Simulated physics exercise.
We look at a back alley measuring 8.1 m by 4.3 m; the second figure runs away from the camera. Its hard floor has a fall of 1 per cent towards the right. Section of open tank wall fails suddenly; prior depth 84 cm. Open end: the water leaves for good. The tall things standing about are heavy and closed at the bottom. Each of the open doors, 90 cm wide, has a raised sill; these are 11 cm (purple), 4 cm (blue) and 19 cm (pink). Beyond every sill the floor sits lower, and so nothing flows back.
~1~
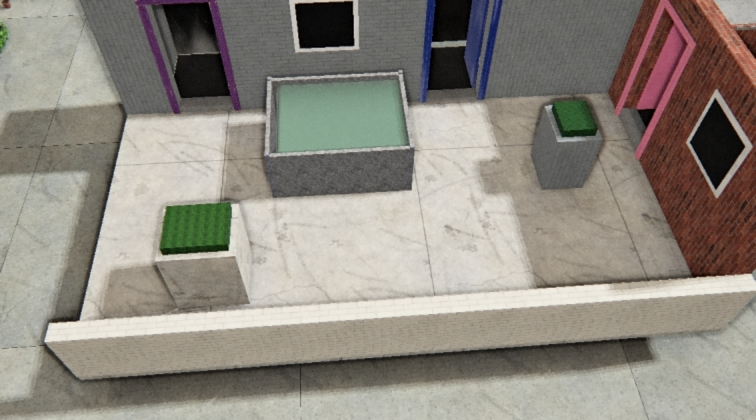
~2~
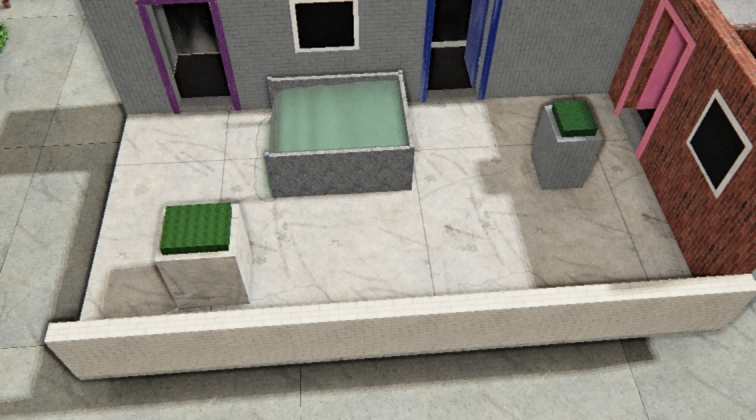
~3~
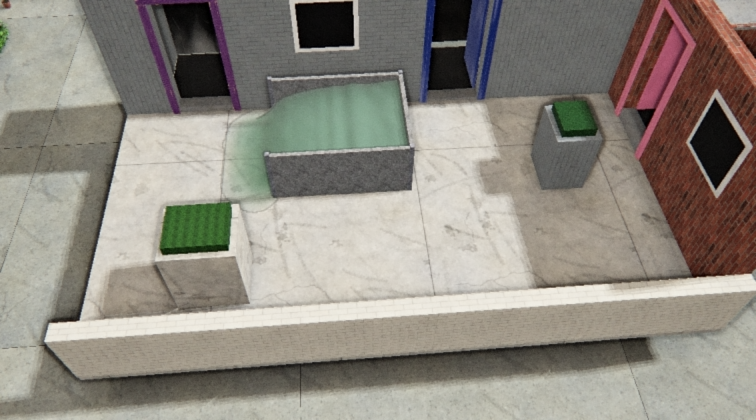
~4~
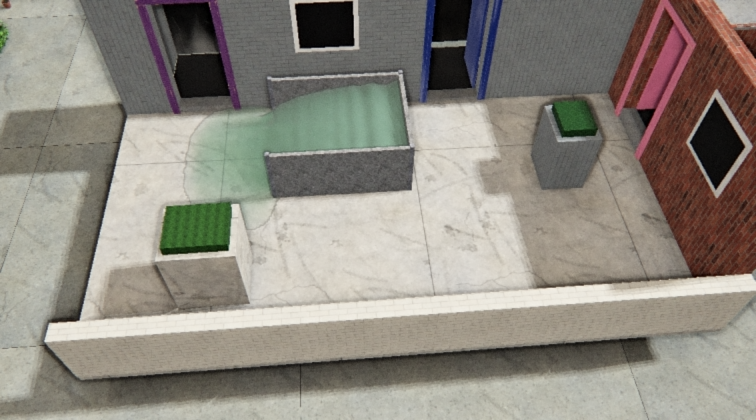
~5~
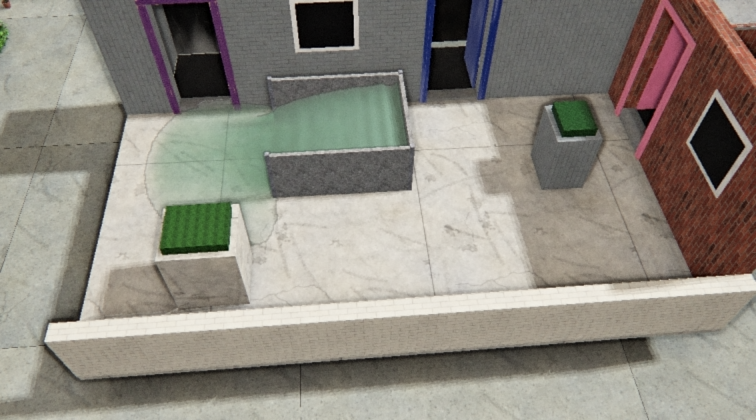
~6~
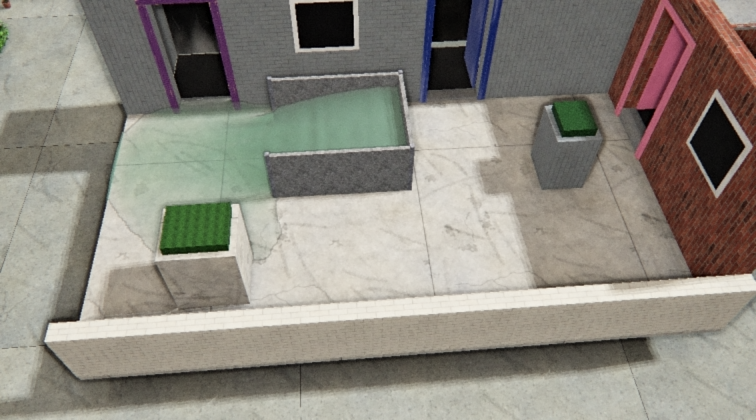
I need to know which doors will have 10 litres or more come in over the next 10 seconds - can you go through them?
Outcome: The purple door clears the limit; the blue door fails to clear the limit; the pink door fails to clear the limit.
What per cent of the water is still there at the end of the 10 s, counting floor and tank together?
Close to 14 in a hundred remains.
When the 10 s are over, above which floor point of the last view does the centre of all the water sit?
Centre: Approx. (281, 179) px.
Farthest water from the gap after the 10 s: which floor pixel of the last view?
Roughly at pixel (93, 347).
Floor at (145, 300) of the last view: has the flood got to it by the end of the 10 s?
Awash.
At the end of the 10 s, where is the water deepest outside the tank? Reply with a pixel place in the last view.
Location: Approx. (236, 154).
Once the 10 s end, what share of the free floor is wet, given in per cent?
Close to 25 in a hundred.
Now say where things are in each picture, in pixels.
Still water, 84 cm deep, in the open tank at (338, 116), in the first picture.
Water pours out at (276, 146) and has run 0.9 m, to (275, 119); deepest outside 17 cm, 84 cm at the open tank's back, in the second picture.
The front is at (253, 115), 1.1 m from the gap at (276, 147); 1.3 m2 of floor is under water; 84 cm left at the back of the open tank, in the third picture.
The front is at (210, 119), 1.5 m from the gap at (276, 148); 2.8 m2 of floor is under water; 79 cm left at the back of the open tank, in the fourth picture.
Water pours out at (276, 149) and has run 2.0 m, to (160, 139); deepest outside 36 cm, 71 cm at the open tank's back, in the fifth picture.
The front is at (122, 141), 2.6 m from the gap at (276, 149); 6.5 m2 of floor is under water; 72 cm left at the back of the open tank, in the sixth picture.
A moment later water covers 25 % of the floor and is deepest (32 cm) near (270, 161); purple door 21 cm at the sill, 12 L in, blue door not reached, pink door not reached.
Soon after water covers 30 % of the floor and is deepest (21 cm) near (270, 161); purple door 18 cm at the sill, 41 L in, blue door not reached, pink door not reached.
Next water covers 30 % of the floor and is deepest (12 cm) near (185, 118); purple door 11 cm at the sill, 56 L in, blue door not reached, pink door not reached.
Later on water covers 30 % of the floor and is deepest (6 cm) near (218, 116); purple door 6 cm at the sill, 57 L in, blue door 1 cm at the sill, 0 L in, pink door not reached.
At the end water covers 25 % of the floor and is deepest (3 cm) near (236, 154); purple door 3 cm at the sill, 57 L in, blue door 1 cm at the sill, 0 L in, pink door not reached.
